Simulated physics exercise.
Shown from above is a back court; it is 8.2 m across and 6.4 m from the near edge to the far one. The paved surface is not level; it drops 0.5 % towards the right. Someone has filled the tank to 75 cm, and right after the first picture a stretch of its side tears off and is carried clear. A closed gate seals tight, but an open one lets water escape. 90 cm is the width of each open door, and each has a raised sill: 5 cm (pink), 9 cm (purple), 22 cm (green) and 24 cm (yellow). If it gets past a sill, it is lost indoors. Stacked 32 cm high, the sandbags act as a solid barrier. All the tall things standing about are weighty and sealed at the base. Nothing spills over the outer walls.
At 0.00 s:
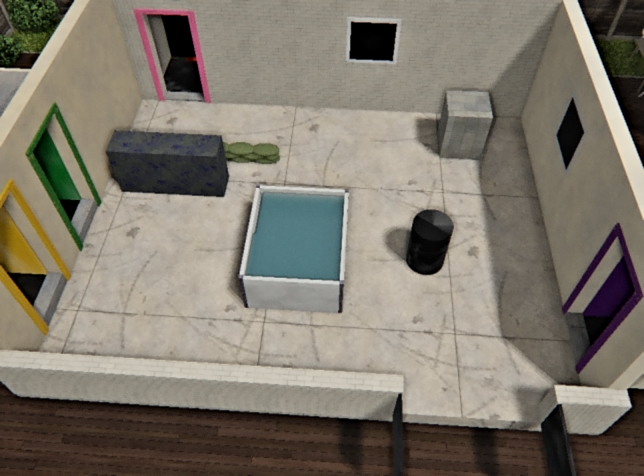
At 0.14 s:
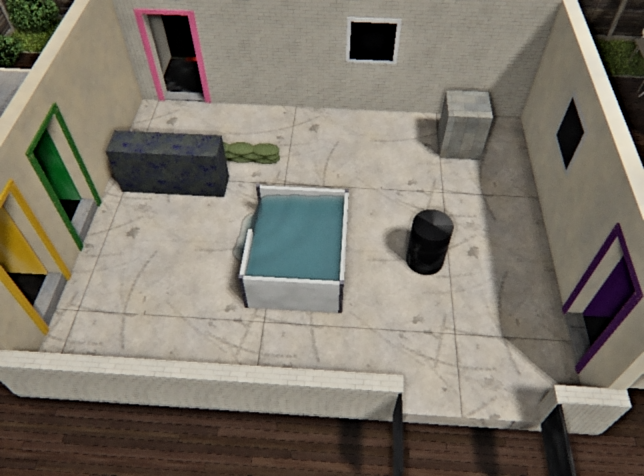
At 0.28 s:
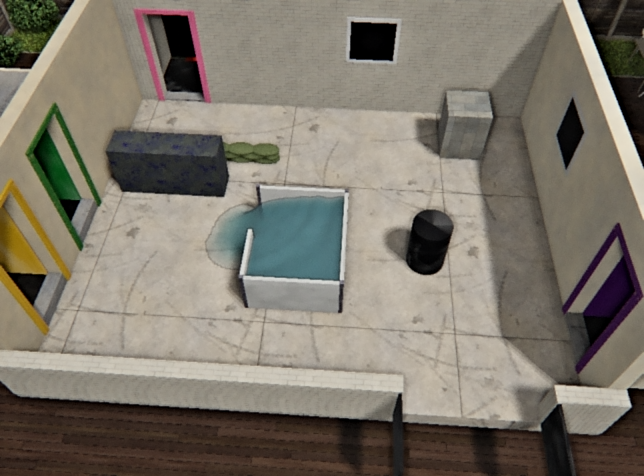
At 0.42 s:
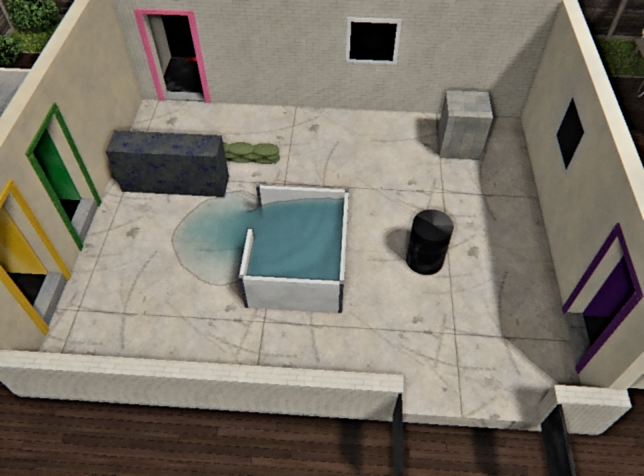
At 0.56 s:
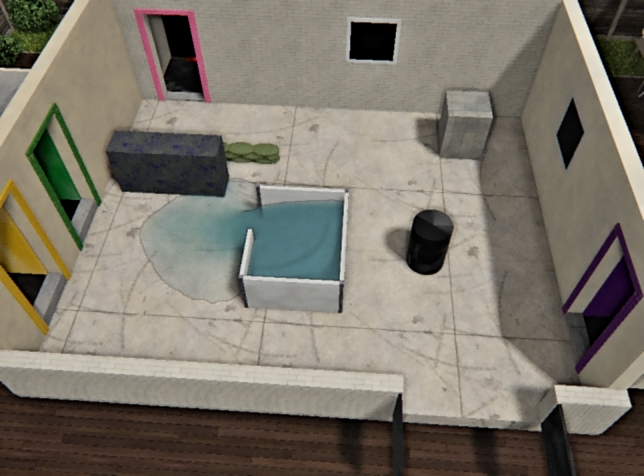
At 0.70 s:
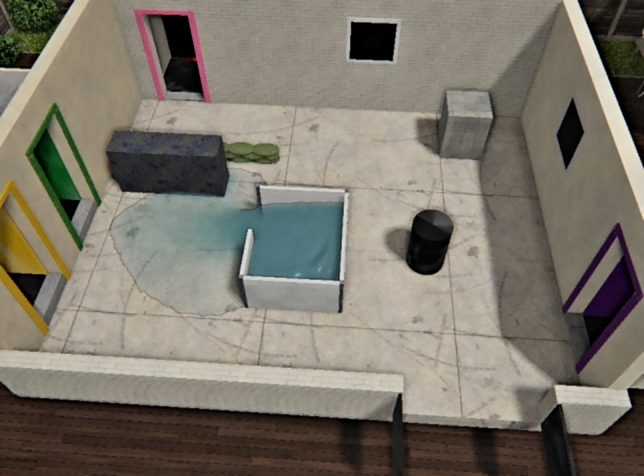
In a walled courtyard, a tank's left side opens and water spreads left across the paving.
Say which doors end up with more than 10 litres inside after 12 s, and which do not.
Pink door: The inflow ends up higher than the cap. Purple door: The inflow ends up lower than the cap. Green door: The inflow ends up higher than the cap. Yellow door: The inflow ends up lower than the cap.
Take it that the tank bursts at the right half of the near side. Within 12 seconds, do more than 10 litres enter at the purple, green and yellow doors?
Then it goes purple too high, green fine, yellow fine.
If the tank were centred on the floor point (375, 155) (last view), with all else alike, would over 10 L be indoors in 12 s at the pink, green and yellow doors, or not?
Pink: Too much; green: Within limit; yellow: Within limit.
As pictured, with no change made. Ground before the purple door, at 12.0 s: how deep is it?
7.0 cm.
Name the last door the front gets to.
Lab note: Last arrival at the purple door.
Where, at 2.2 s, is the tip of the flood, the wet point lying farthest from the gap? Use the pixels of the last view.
I'd mark it close to (142, 102).
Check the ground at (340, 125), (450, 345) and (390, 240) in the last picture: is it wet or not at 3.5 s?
First spot bone dry, second bone dry, third bone dry.
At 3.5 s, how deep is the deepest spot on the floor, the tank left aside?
Roughly 25 cm.
After 1.4 s water covers 20 % of the floor and is deepest (45 cm) near (102, 200); pink door not reached, purple door not reached, green door 31 cm at the sill, 3 L in, yellow door 12 cm at the sill, 0 L in.
After 2.2 s water covers 25 % of the floor and is deepest (38 cm) near (92, 223); pink door not reached, purple door not reached, green door 33 cm at the sill, 51 L in, yellow door 19 cm at the sill, 0 L in.
After 3.5 s water covers 30 % of the floor and is deepest (25 cm) near (31, 372); pink door 11 cm at the sill, 19 L in, purple door not reached, green door 21 cm at the sill, 85 L in, yellow door 12 cm at the sill, 0 L in.
After 7.0 s water covers 70 % of the floor and is deepest (13 cm) near (31, 372); pink door 7 cm at the sill, 68 L in, purple door 8 cm at the sill, 0 L in, green door 10 cm at the sill, 87 L in, yellow door 10 cm at the sill, 0 L in.
After 12.0 s water covers 90 % of the floor and is deepest (8 cm) near (584, 409); pink door 4 cm at the sill, 73 L in, purple door 7 cm at the sill, 1 L in, green door 6 cm at the sill, 87 L in, yellow door 5 cm at the sill, 0 L in.
